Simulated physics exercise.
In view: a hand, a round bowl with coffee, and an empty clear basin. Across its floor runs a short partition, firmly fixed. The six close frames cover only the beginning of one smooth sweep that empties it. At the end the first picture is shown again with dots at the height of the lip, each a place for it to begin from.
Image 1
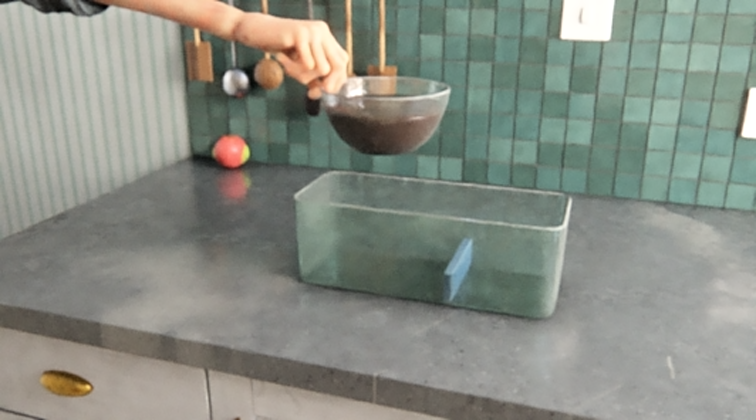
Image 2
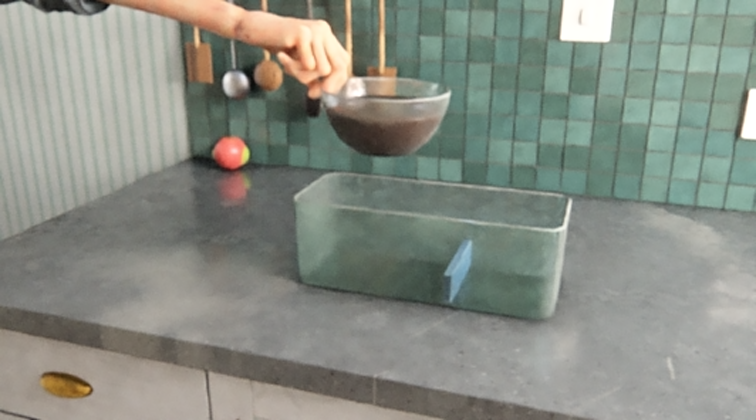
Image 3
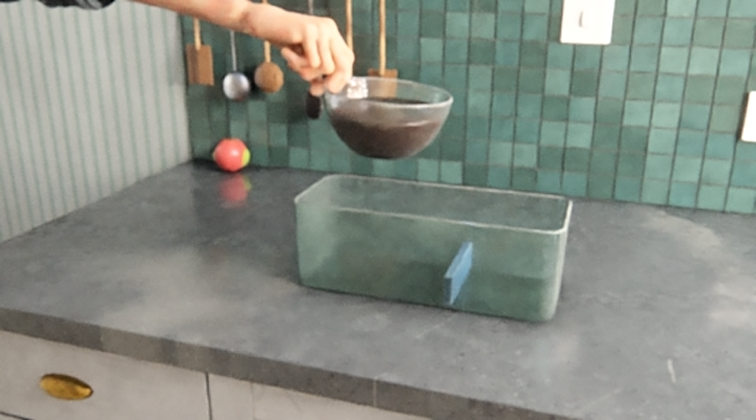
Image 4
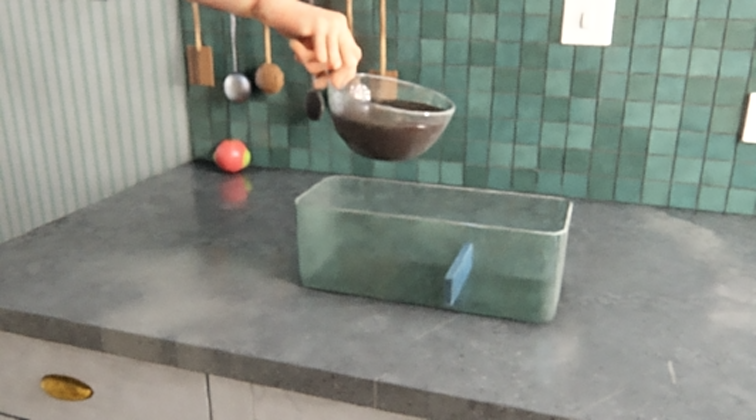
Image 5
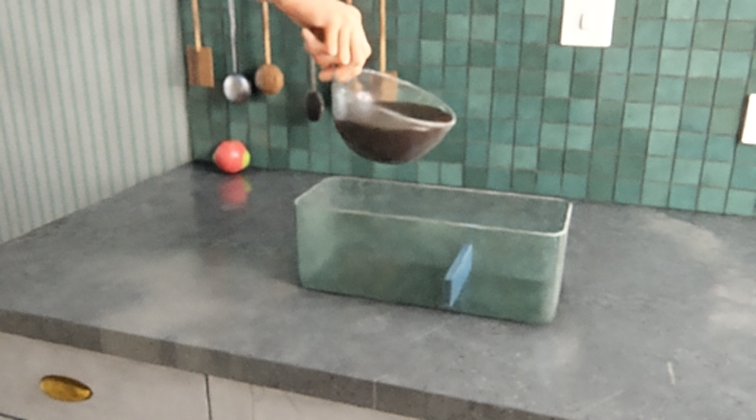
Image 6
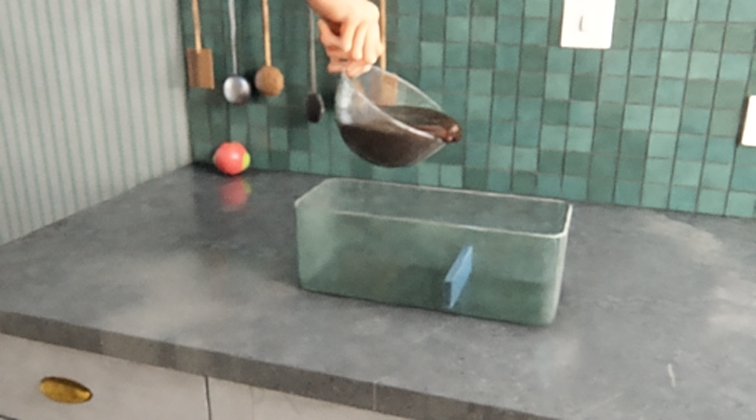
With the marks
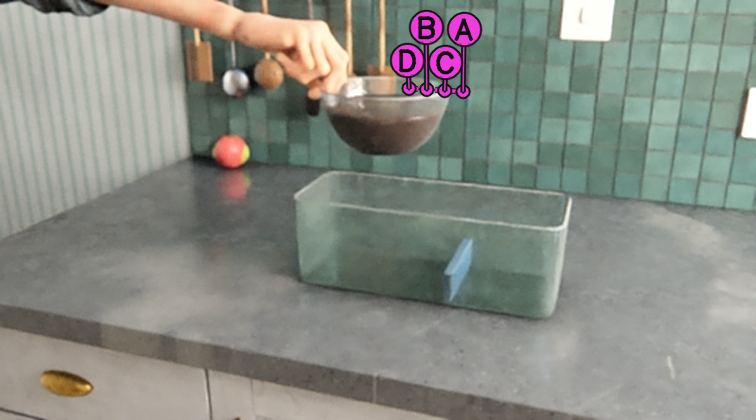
Glass bowl of dark liquid held by a hand above an empty clear basin, tilting rightward until liquid reaches over its lip.
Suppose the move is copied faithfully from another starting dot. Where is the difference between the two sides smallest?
Dot B.
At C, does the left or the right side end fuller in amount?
The right side.
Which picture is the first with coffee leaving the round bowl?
Picture 6.
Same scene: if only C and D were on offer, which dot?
It is C.
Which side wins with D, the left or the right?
More ends on the left.
In magenta, A at (463, 91); B at (426, 89); C at (444, 90); D at (409, 88).
With A, about 21 % ends left of the wall and 79 % right of it.
With B, about 50 % ends left of the wall and 49 % right of it.
With C, about 32 % ends left of the wall and 68 % right of it.
With D, about 78 % ends left of the wall and 21 % right of it.
